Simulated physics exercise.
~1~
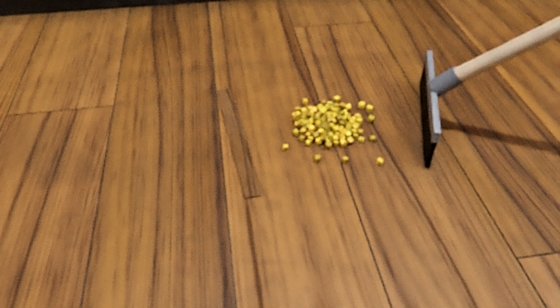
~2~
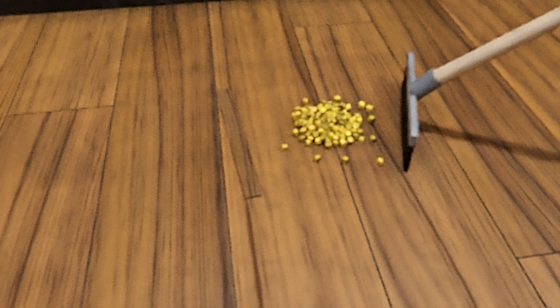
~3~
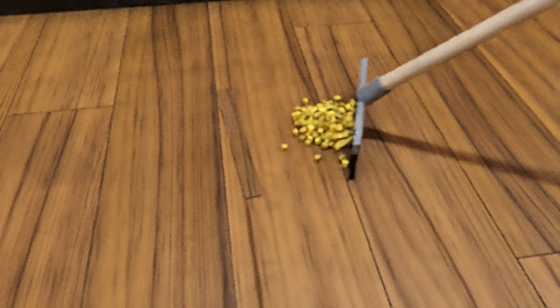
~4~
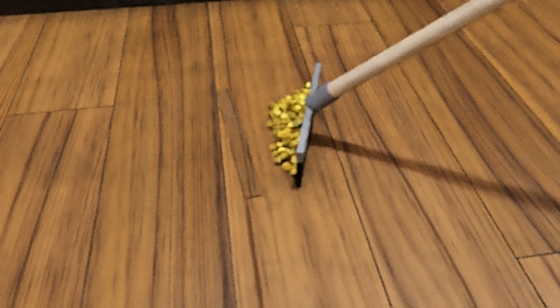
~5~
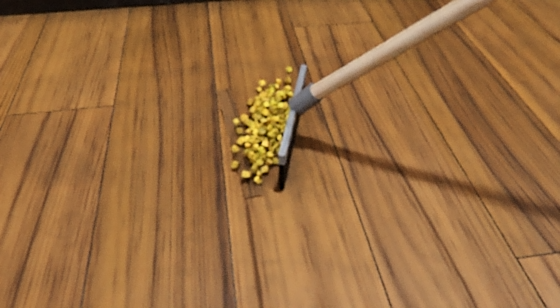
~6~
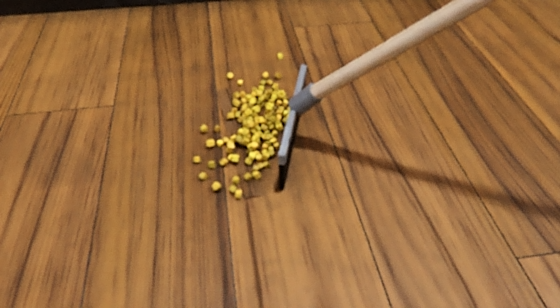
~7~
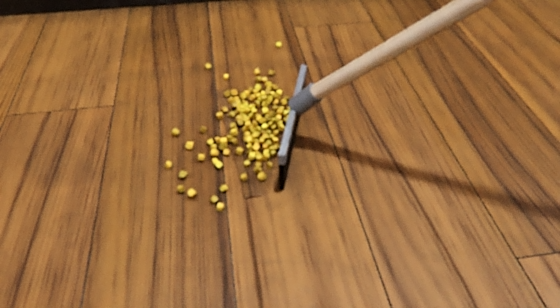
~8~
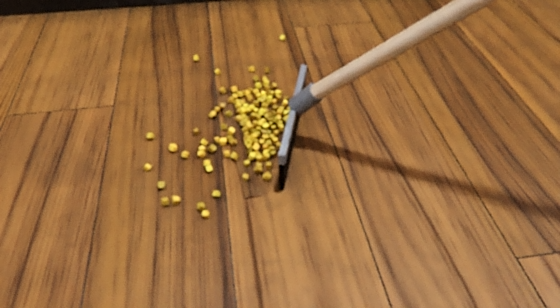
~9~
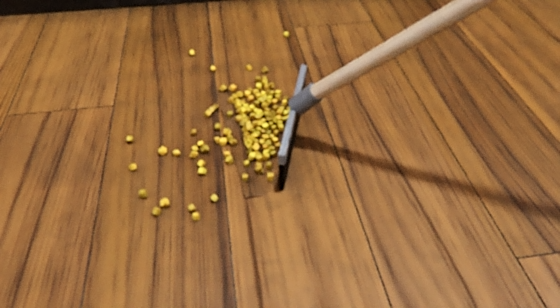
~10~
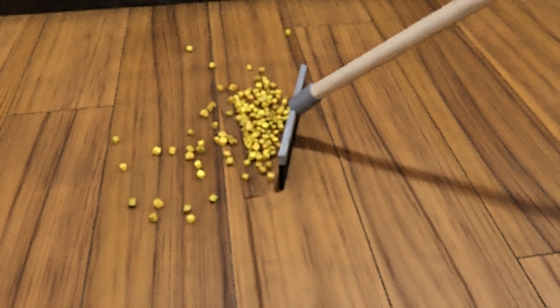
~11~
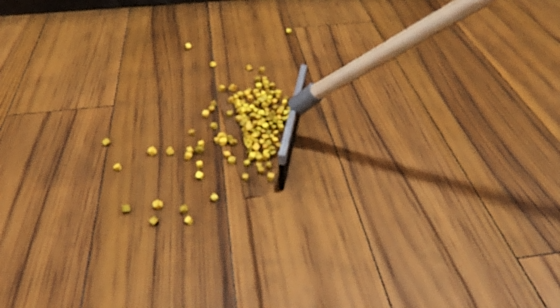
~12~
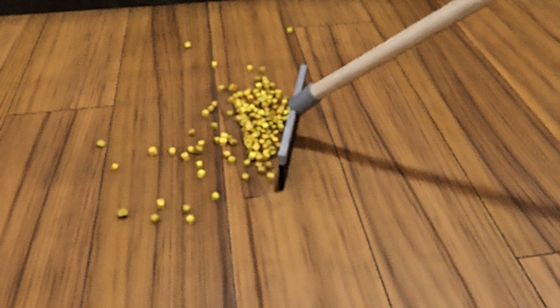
Squeegee pushing a pile of small yellow pieces left across a wooden floor, then stopping as some roll ahead and scatter.
